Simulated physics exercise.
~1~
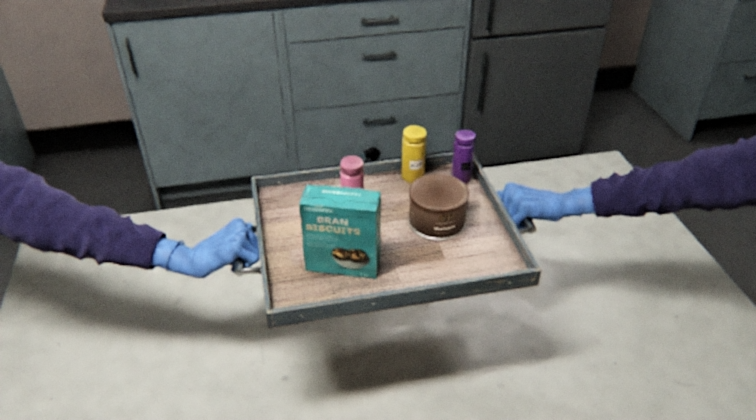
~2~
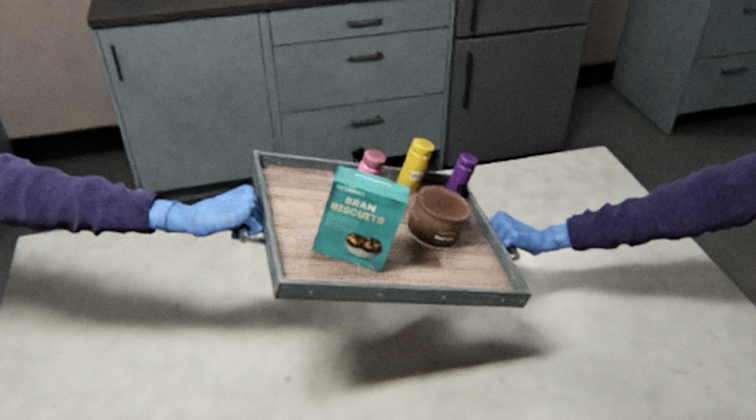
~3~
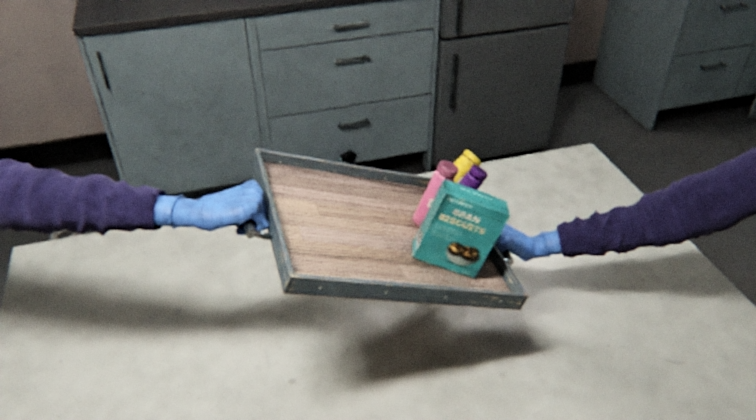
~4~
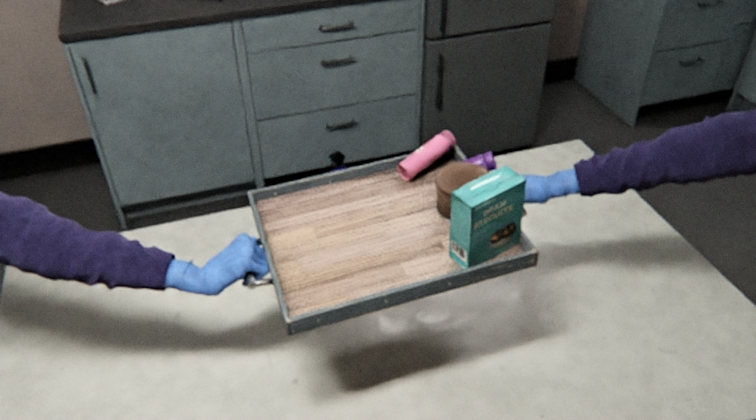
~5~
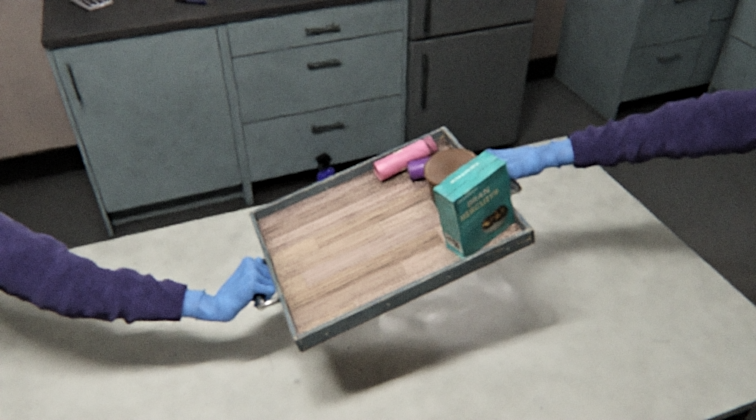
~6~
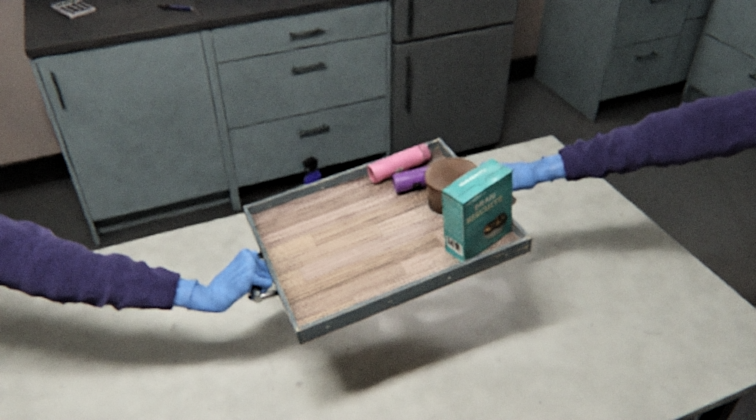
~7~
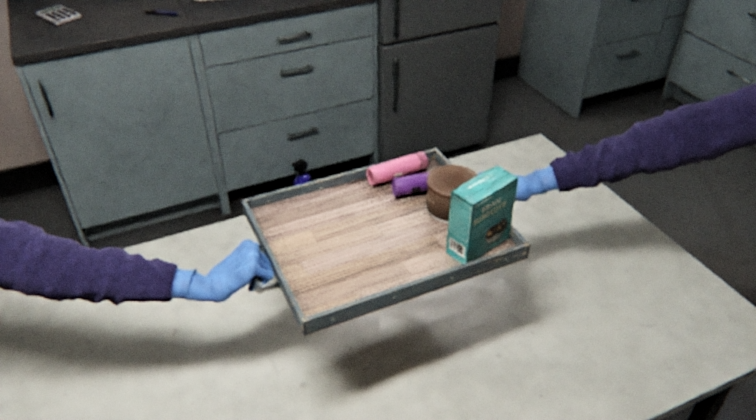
In this clip, two gloved hands tilt a serving tray down to the right, sending a turquoise packet, brown tub and three shakers sliding, then tip it the other way and level it, leaving the packet and tub upright, pink and purple shakers toppled, and the yellow one gone.
